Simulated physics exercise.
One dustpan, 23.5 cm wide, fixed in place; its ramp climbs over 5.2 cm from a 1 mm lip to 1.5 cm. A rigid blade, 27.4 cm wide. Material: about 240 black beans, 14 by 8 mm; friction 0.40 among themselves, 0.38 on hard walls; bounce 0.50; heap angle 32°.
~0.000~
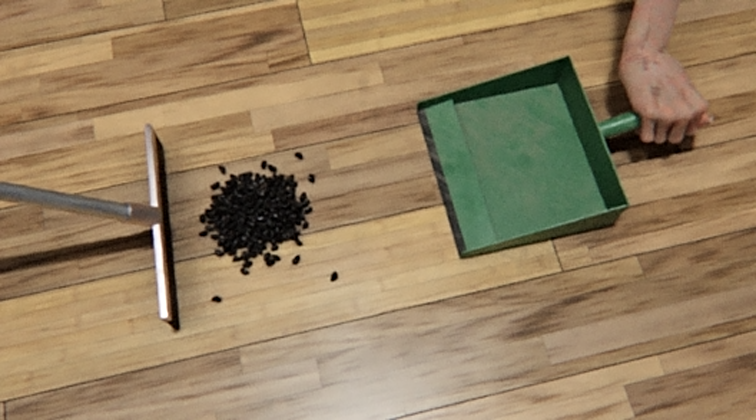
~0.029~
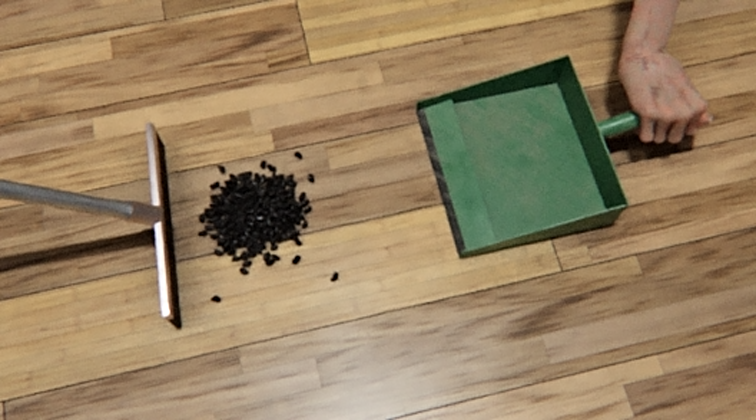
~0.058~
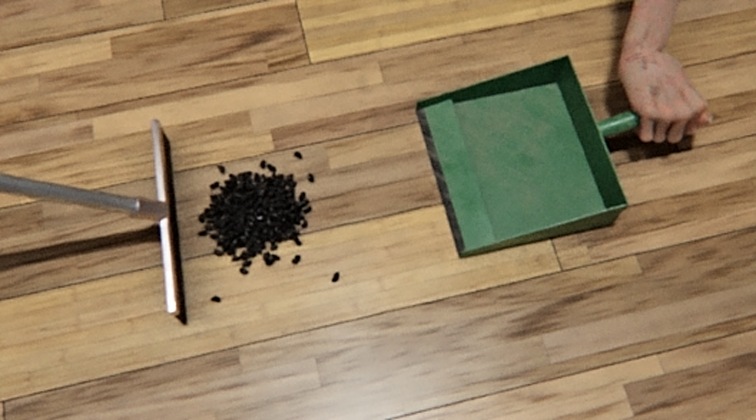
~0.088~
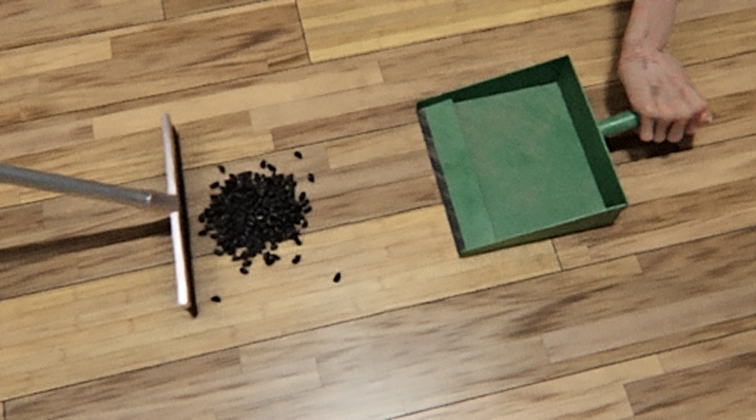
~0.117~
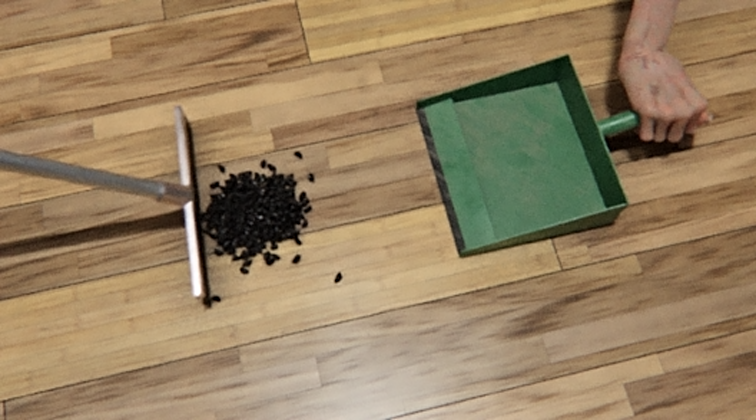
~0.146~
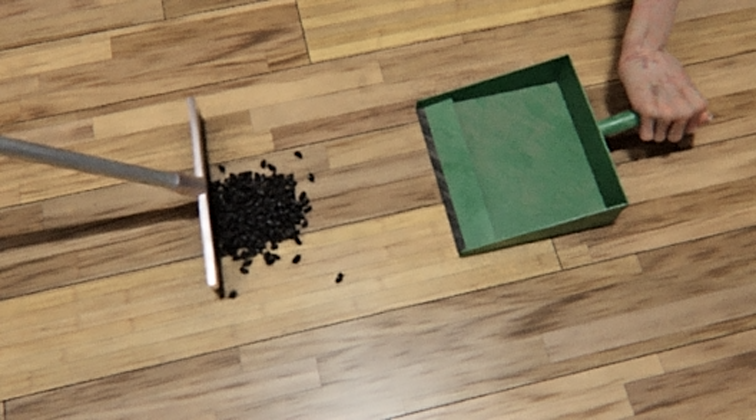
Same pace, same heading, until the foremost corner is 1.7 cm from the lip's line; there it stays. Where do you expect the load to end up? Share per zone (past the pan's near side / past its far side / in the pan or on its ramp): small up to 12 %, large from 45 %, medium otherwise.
Near side - small; far side - medium; pan - medium.
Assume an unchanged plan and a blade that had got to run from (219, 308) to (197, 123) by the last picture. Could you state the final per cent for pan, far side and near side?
Split: Pan = 55, far = 5, near = 5.
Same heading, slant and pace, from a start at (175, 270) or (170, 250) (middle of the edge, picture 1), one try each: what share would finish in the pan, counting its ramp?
First try about 35 per cent, second about 30 per cent.
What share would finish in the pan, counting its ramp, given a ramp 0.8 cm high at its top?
Estimated share: Around 30 in a hundred.
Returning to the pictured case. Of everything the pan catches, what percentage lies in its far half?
Roughly 90 in a hundred.
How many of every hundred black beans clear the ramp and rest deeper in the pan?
It comes to some 0 per cent.
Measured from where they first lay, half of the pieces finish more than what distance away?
26 cm or thereabouts.
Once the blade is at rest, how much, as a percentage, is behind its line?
Roughly 25 in a hundred.
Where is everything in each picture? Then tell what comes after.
Blade from (166, 317) to (150, 131), moved 0.0 cm, 0 of the pieces shifted so far; middle of the pieces at (259, 212); pan at (525, 163), in the first picture.
Blade from (168, 316) to (152, 129), moved 0.3 cm, 0 of the pieces shifted so far; middle of the pieces at (258, 212), in the second picture.
Blade from (174, 311) to (157, 126), moved 1.2 cm, 1 of the pieces shifted so far; middle of the pieces at (258, 212), in the third picture.
Blade from (185, 304) to (167, 120), moved 2.8 cm, 1 of the pieces shifted so far; middle of the pieces at (258, 212), in the fourth picture.
Blade from (200, 294) to (180, 112), moved 4.8 cm, 2 of the pieces shifted so far; middle of the pieces at (258, 211), in the fifth picture.
Blade from (214, 284) to (193, 104), moved 6.9 cm, 34 of the pieces shifted so far; middle of the pieces at (259, 211); pan at (524, 162). The blade's pace is about 0.72 m/s, heading 23 degrees away from the viewer's side, in the sixth picture.
After 0.37 s, middle of the blade 17 cm from the lip; 0 % over the lip, far side 5 %, near side 0 %.
After 0.52 s, middle of the blade 7 cm from the lip; 0 % over the lip, far side 15 %, near side 0 %.
After 0.79 s, middle of the blade 2 cm from the lip; 25 % over the lip, far side 25 %, near side 0 %.
In the end, at 2.6 s, near side 5 %, far side 25 %, pan 25 %, in front of the lip or behind the blade 50 %.
